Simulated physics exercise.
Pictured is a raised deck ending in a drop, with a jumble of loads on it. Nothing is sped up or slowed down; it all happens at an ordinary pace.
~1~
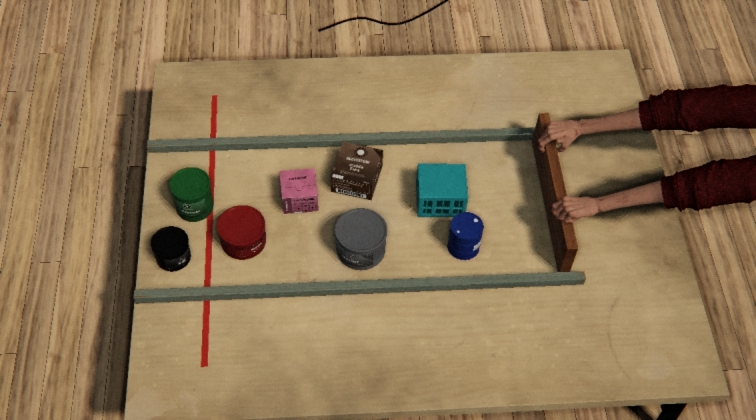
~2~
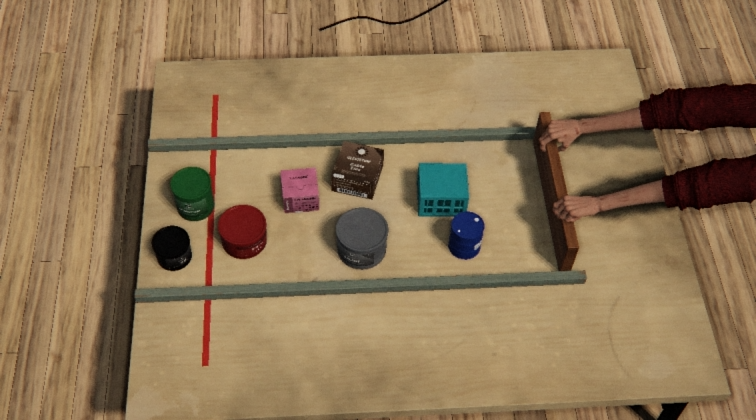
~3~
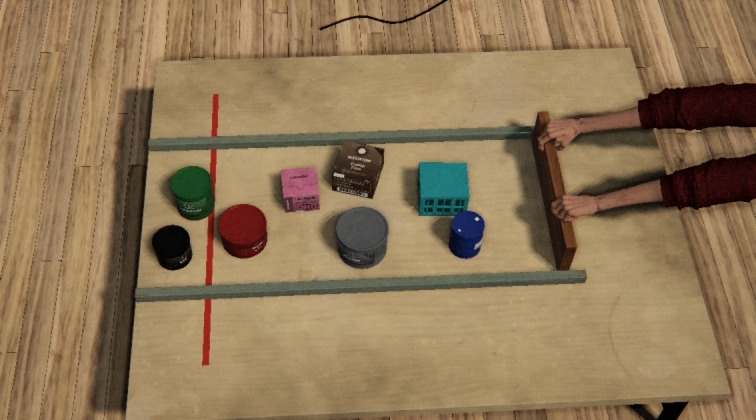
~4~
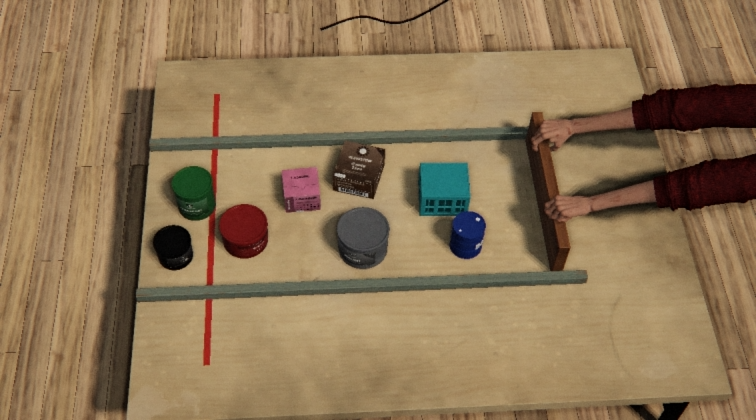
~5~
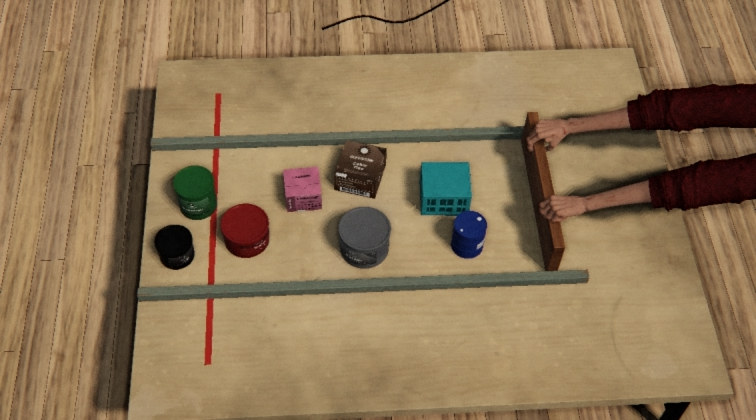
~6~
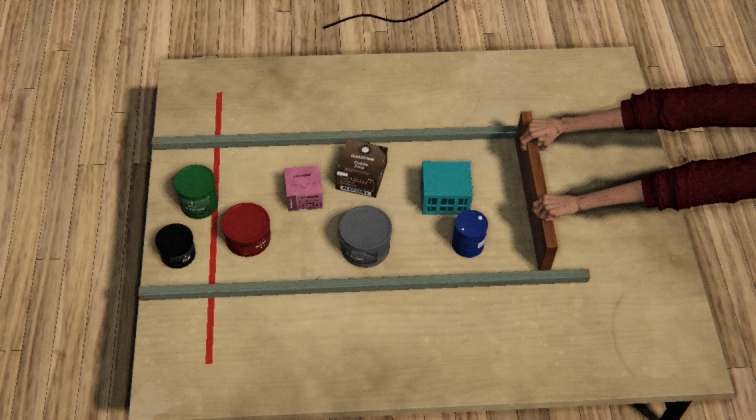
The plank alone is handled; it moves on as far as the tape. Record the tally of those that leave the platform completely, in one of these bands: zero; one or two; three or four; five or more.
I reckon the ones pushed off reach three but not past four.
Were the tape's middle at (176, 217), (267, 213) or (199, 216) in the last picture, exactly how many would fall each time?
The counts: 5, 0 and 5.
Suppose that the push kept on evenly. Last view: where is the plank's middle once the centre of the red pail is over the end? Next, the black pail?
Near (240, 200), then near (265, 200).
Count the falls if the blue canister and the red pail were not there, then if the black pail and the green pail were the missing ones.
Falls come to 1 the first time and 1 the other time.
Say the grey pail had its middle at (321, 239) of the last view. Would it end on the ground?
It does not fall.
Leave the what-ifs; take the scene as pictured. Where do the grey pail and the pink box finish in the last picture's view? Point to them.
Final positions - grey pail around (152, 248), pink box around (148, 185).
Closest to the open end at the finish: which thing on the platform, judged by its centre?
Pink box.
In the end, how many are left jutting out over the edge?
It's 2.
Early on, none off yet; black pail at rest near (176, 247); green pail at rest near (197, 192); red pail at rest near (247, 230).
A while later, none off yet; black pail travelled about its own width near (146, 253); green pail travelled about its own width near (170, 188); red pail travelled about its own width near (176, 225).
Finally, the number that fall off is three or four; lost, red pail, green pail and black pail.
